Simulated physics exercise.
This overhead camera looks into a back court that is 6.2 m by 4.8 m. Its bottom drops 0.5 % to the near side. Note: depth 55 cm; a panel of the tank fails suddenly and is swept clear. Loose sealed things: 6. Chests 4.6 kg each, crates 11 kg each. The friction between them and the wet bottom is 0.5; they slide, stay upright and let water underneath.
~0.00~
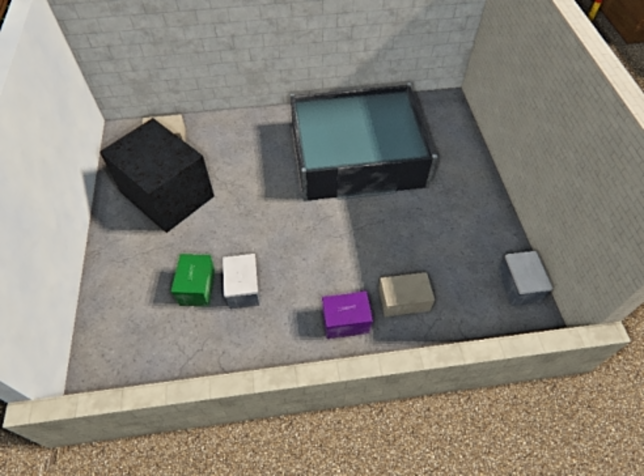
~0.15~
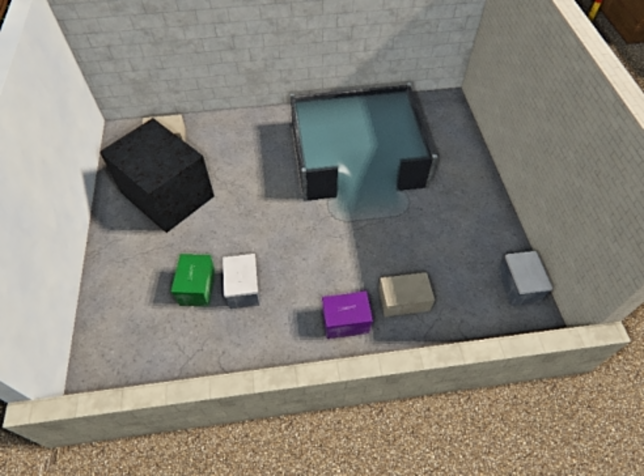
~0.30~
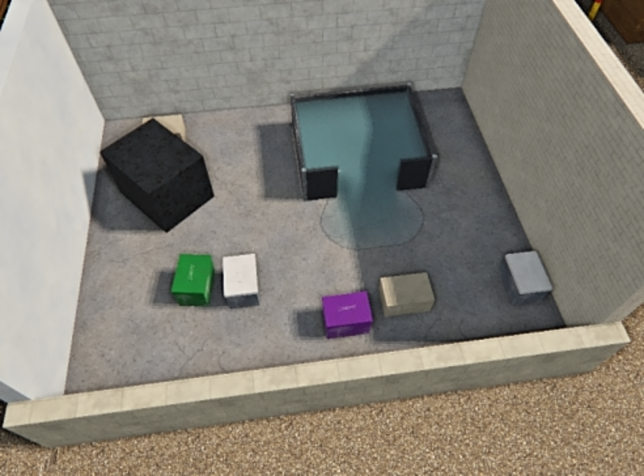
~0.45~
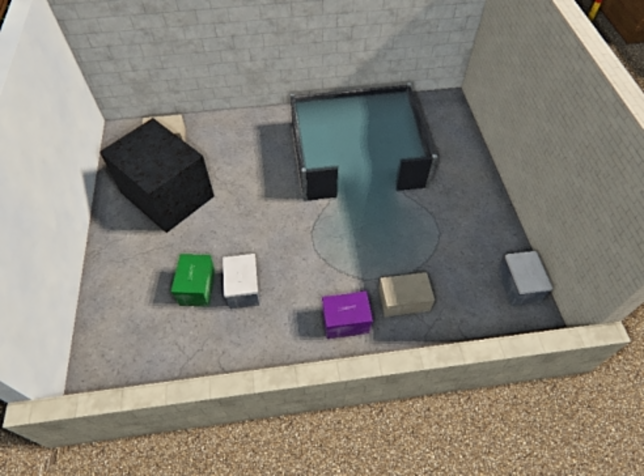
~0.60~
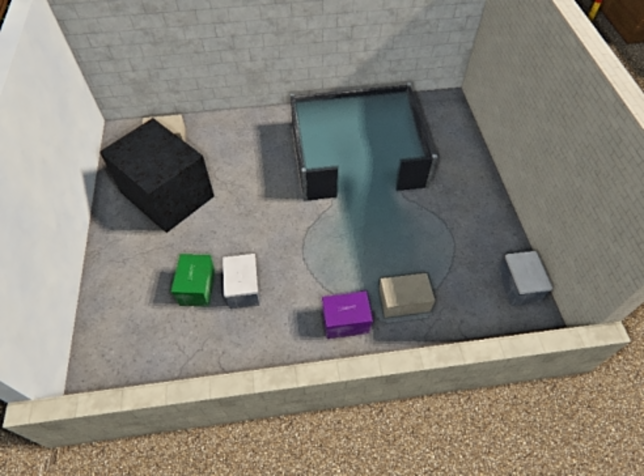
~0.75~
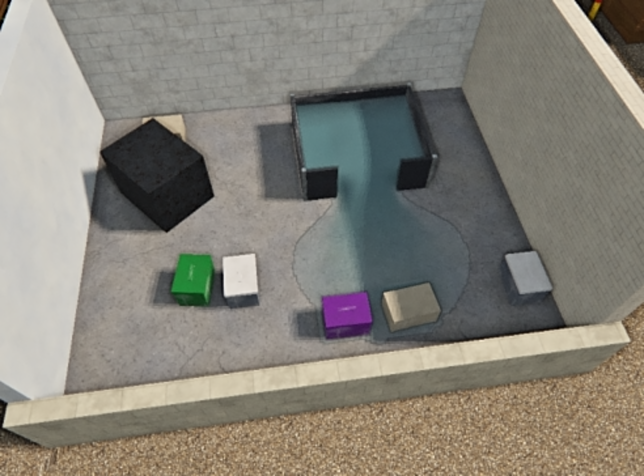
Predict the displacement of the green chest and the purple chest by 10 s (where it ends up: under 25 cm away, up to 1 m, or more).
The green chest is swept a long way. The purple chest is swept a long way.
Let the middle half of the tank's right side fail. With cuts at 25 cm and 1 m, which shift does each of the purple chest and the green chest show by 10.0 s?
In that situation the purple chest drifts a long way, while the green chest creeps a little.
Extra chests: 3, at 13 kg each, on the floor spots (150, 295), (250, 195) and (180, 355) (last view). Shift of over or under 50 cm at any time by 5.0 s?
Taking them in the order given: Falls short, falls short and exceeds it.
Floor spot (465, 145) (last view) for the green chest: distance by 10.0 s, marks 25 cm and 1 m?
As it turns out, it is swept away.
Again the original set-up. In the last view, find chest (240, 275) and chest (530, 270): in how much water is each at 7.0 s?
Roughly 4 and 9 cm.
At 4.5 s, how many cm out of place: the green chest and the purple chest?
About 30 cm and 300 cm, respectively.
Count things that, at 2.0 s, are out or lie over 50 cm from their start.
By that time the total stands at 2.
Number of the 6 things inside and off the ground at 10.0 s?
Total: 5.
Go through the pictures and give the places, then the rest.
In the first picture, the green chest at (191, 273) rests on the ground; the purple chest at (347, 309), on the bottom; water covers 2.7 m2; 0 of 6 have shifted.
In the second picture, the green chest at (191, 273) rests on the ground; the purple chest at (347, 309) rests on the ground; 3.2 m2 under water; 0 of 6 have shifted.
In the third picture, the green chest at (191, 273), on the bottom; the purple chest at (347, 309), on the bottom; water covers 3.9 m2; 0 of 6 have shifted.
In the fourth picture, the green chest at (191, 273) rests on the ground; the purple chest at (347, 309), on the bottom; 4.7 m2 under water; 0 of 6 have shifted.
In the fifth picture, the green chest at (191, 273), on the bottom; the purple chest at (347, 309), on the bottom; water covers 5.5 m2; 0 of 6 have shifted.
In the sixth picture, the green chest at (191, 273) rests on the ground; the purple chest at (347, 309) rests on the ground; water covers 6.4 m2; 1 of 6 have shifted.
After 2.0 s the green chest is near (191, 273), 0.0 m from its start, aground; the purple chest is near (261, 356), 1.2 m from its start, afloat; 3 afloat.
After 4.5 s the green chest is near (177, 259), 0.3 m from its start, aground; the purple chest is near (83, 306), 3.1 m from its start, afloat; 4 afloat.
After 7.0 s the green chest is near (188, 215), 0.9 m from its start, afloat; the purple chest is near (102, 185), 3.9 m from its start, afloat; 5 afloat.
After 10.0 s the green chest is near (263, 164), 2.0 m from its start, afloat; the purple chest is near (103, 186), 3.9 m from its start, afloat; 5 afloat.
